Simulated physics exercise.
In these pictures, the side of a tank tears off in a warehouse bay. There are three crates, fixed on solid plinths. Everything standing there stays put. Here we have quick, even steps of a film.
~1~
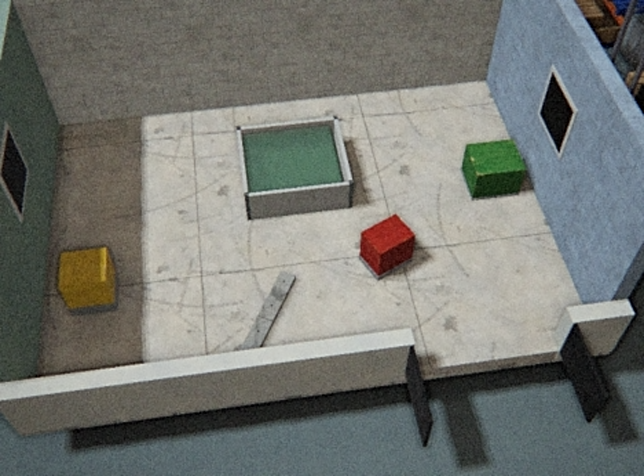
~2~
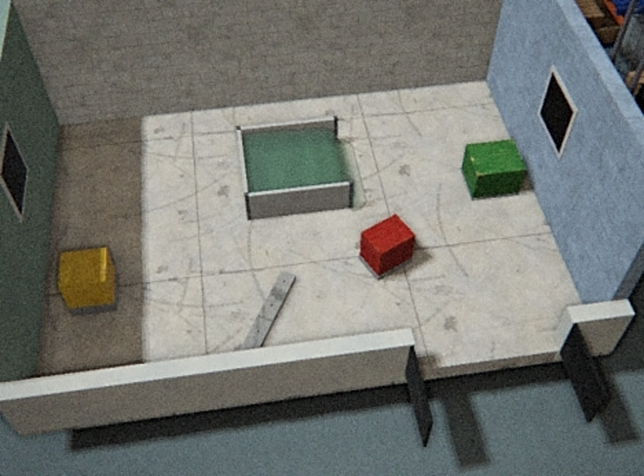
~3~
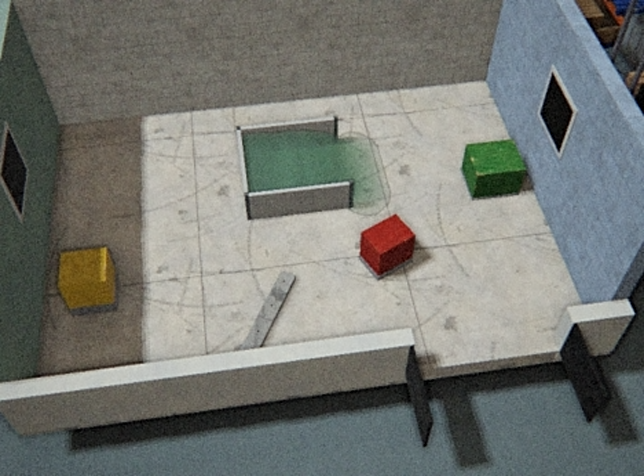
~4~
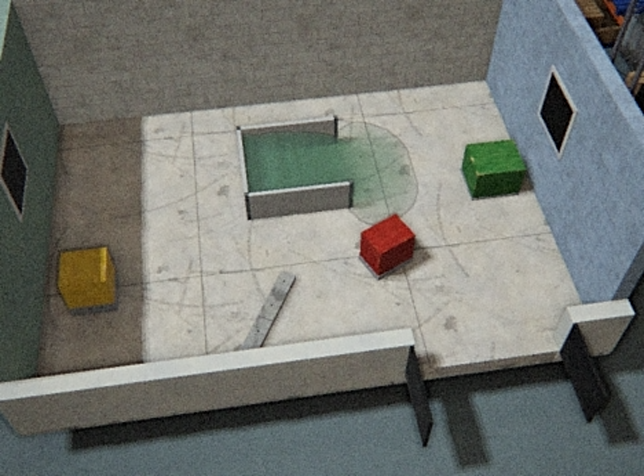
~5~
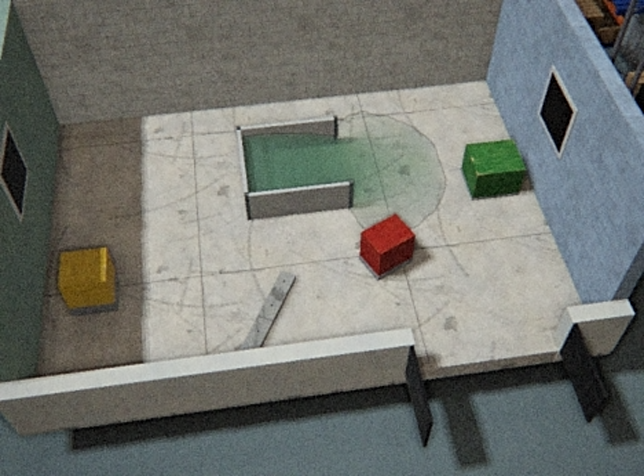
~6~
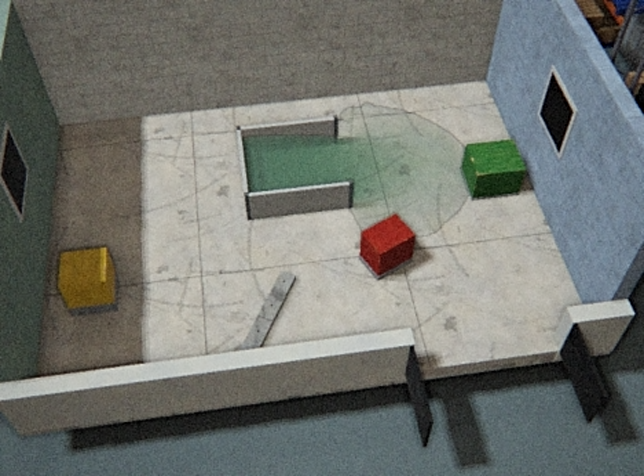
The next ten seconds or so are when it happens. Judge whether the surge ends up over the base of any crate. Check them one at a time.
Result: The yellow crate will be out of the flood; the green crate will be reached by the flood; the red crate will be out of the flood.
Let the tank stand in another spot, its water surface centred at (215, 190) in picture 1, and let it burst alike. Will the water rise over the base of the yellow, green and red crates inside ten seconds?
Well, the yellow crate avoids the flood, while the green crate gets swamped and the red crate gets swamped.
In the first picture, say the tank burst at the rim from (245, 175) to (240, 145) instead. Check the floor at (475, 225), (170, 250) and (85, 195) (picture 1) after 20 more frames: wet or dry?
In sequence: Untouched, inundated, inundated.
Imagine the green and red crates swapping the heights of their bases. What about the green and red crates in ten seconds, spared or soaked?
Summary: Green crate is inundated, red crate is inundated.
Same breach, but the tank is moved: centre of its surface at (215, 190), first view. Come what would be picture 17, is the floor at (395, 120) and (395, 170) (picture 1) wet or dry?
The first spot is inundated and the second is inundated.
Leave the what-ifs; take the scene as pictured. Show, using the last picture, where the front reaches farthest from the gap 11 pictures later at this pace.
Close to (572, 299).
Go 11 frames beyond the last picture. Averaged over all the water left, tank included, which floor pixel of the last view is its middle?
That comes out near (401, 169).
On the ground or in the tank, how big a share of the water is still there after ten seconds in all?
About 76 %.
A moment on, water covers 20 % of the floor; the yellow crate not reached, the green crate water round its plinth, the red crate water round its plinth.
Next, water covers 25 % of the floor; the yellow crate not reached, the green crate water round its plinth, the red crate water round its plinth.
Then, water covers 30 % of the floor; the yellow crate not reached, the green crate water round its plinth, the red crate water round its plinth.
Later, water covers 45 % of the floor; the yellow crate not reached, the green crate water round its plinth, the red crate water round its plinth.
In the end, water covers 60 % of the floor; the yellow crate stayed above the water, the green crate was topped, the red crate stayed above the water.
